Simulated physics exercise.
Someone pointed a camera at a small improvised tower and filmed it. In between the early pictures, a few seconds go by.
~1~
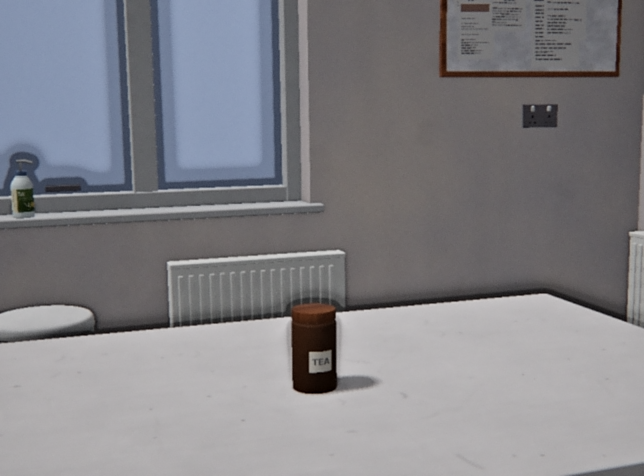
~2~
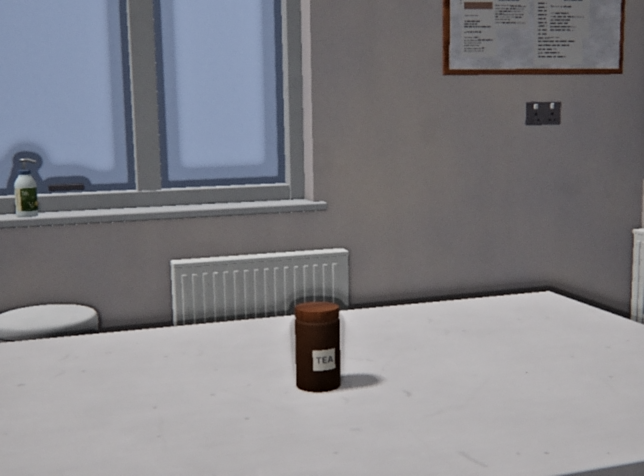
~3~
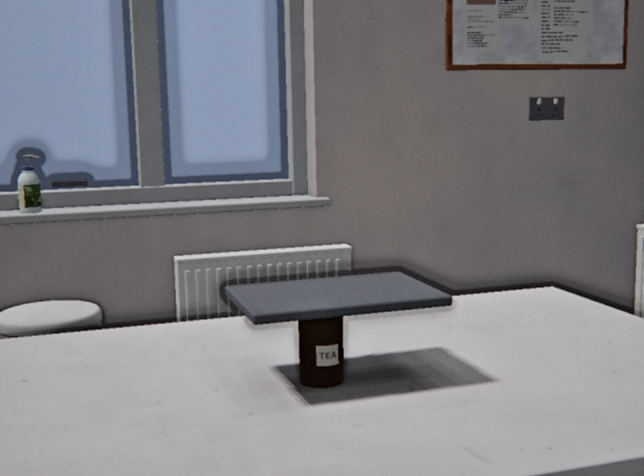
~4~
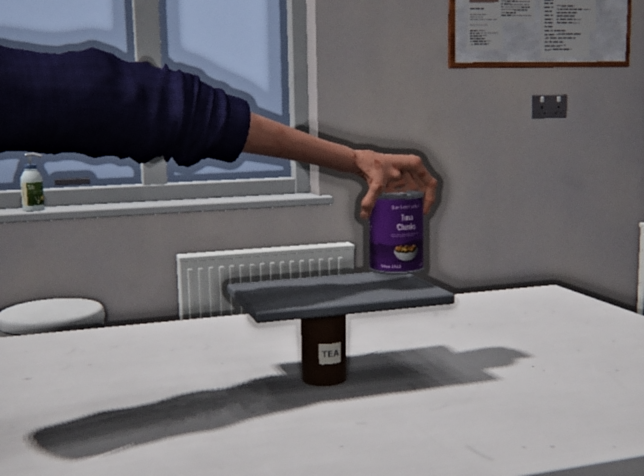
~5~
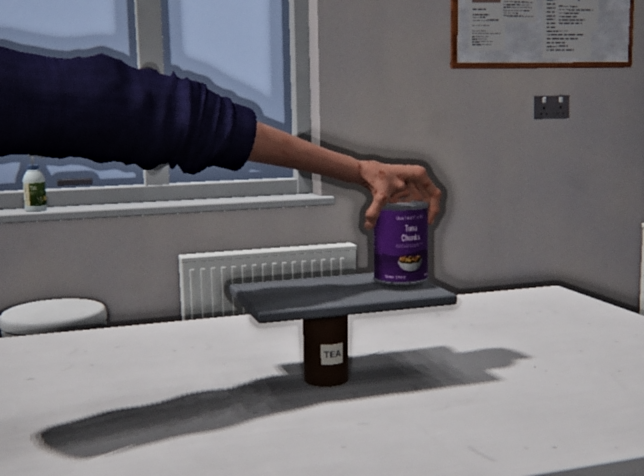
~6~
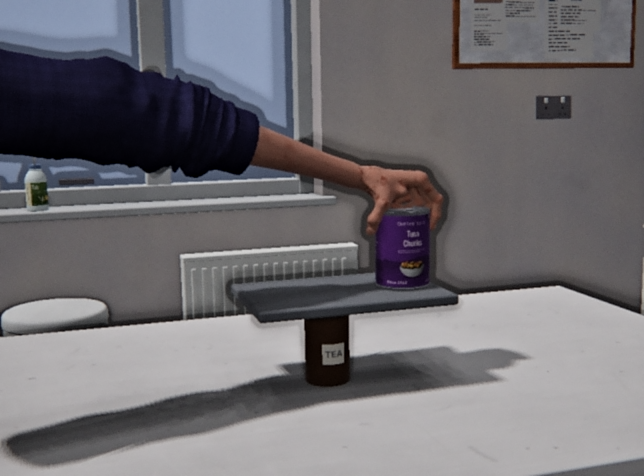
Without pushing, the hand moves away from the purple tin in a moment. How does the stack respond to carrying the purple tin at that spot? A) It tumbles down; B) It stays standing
Option A: It tumbles down.
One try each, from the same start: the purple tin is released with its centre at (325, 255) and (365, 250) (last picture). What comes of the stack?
Result one: The stack stands. Result two: The stack falls.
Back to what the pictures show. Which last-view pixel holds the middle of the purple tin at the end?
It finishes at about (470, 341).
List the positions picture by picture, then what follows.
In the first frame, the last thing is not in view yet; brown jar (314, 348).
In the second frame, the last thing is not in view yet; brown jar (318, 346).
In the third frame, the last thing is not in view yet; brown jar (321, 342).
The fourth frame shows coming down; purple tin (396, 231); brown jar (324, 340).
The fifth frame shows coming down; purple tin (401, 242); brown jar (326, 340).
The sixth frame shows in place under the hand; purple tin (402, 247); brown jar (327, 340).
Then, 0.30 s on from there, purple tin now fallen; grey lid turned 37° from how it was put.
Then, 0.40 s on from there, grey lid turned 63° from how it was put.
Then, 0.50 s on from there, grey lid turned 65° from how it was put.
Then, 0.80 s on from there, grey lid turned 44° from how it was put.
In the end, fallen, purple tin; toppled in the stack, grey lid; brown jar unmoved. At the end, from the last picture's camera, purple tin near (470, 341). The stack loses its balance.
